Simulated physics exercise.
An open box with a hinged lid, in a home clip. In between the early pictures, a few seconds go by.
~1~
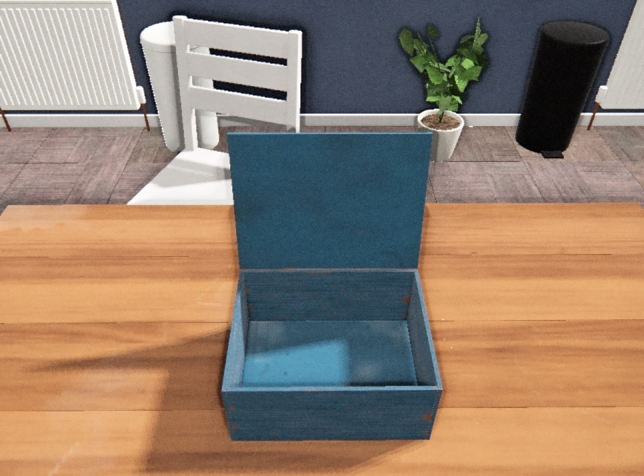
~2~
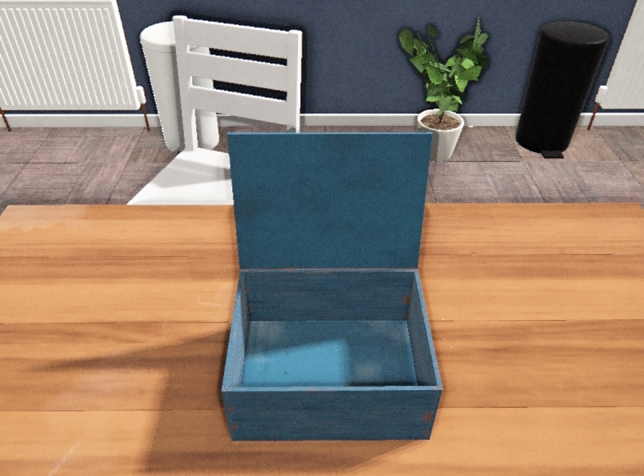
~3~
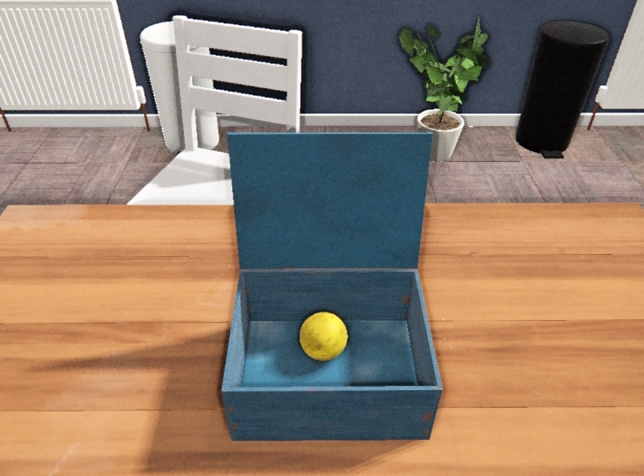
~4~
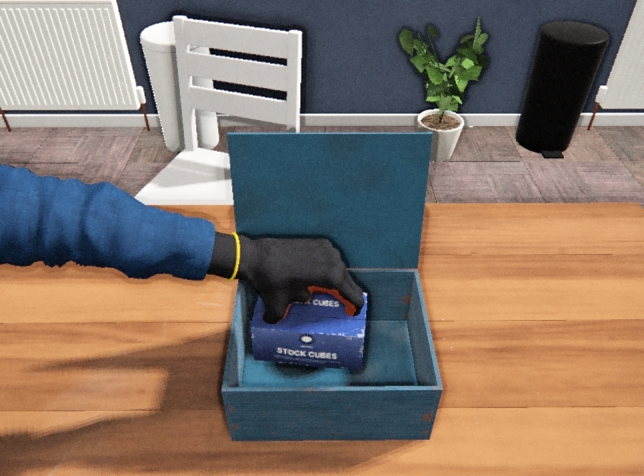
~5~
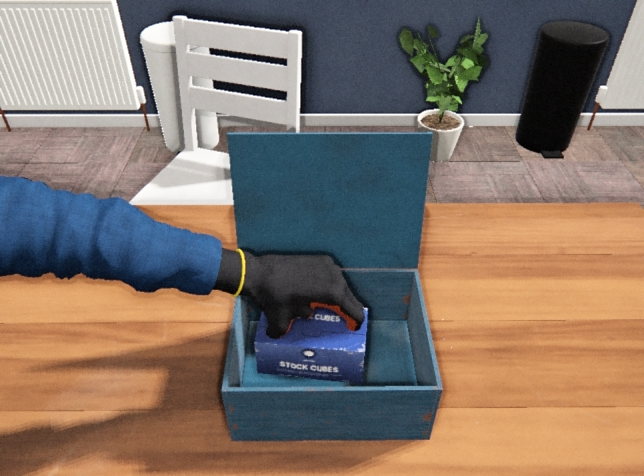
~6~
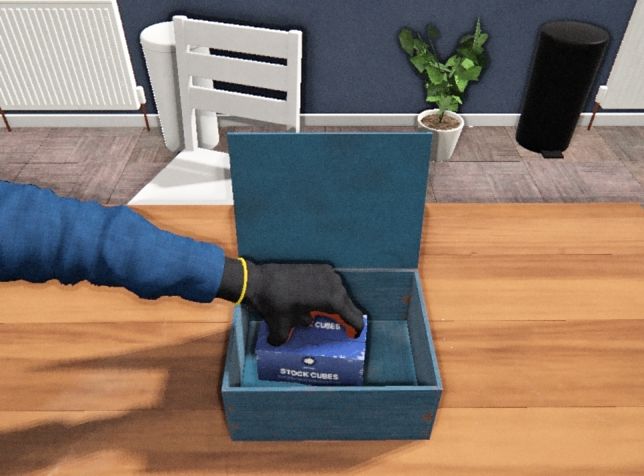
At first, an open blue box with a raised lid sits empty on a wooden table, and then a yellow ball is inside it. Next, a dark-gloved hand in a blue sleeve, reaching from the left, holds a blue stock cubes carton in the box and lowers it slightly.
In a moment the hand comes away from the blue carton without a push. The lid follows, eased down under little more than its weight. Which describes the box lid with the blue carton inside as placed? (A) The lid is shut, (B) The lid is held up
A.
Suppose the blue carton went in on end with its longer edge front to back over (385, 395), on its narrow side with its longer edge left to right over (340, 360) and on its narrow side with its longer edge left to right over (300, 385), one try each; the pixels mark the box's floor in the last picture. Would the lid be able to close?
Try one: Not closed. Try two: Not closed. Try three: Closed.
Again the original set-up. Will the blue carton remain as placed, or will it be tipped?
Looking at the last picture, the blue carton is left as set.
Then, 1.30 s on from there, lid 80° above the rim; blue carton shifted a little near (313, 381).
Then, 1.80 s on from there, lid 37° above the rim; blue carton shifted a little near (313, 381).
In the end, lid shut; moved from the start, blue carton; yellow ball unmoved. At the end, from the last picture's camera, blue carton near (313, 381).
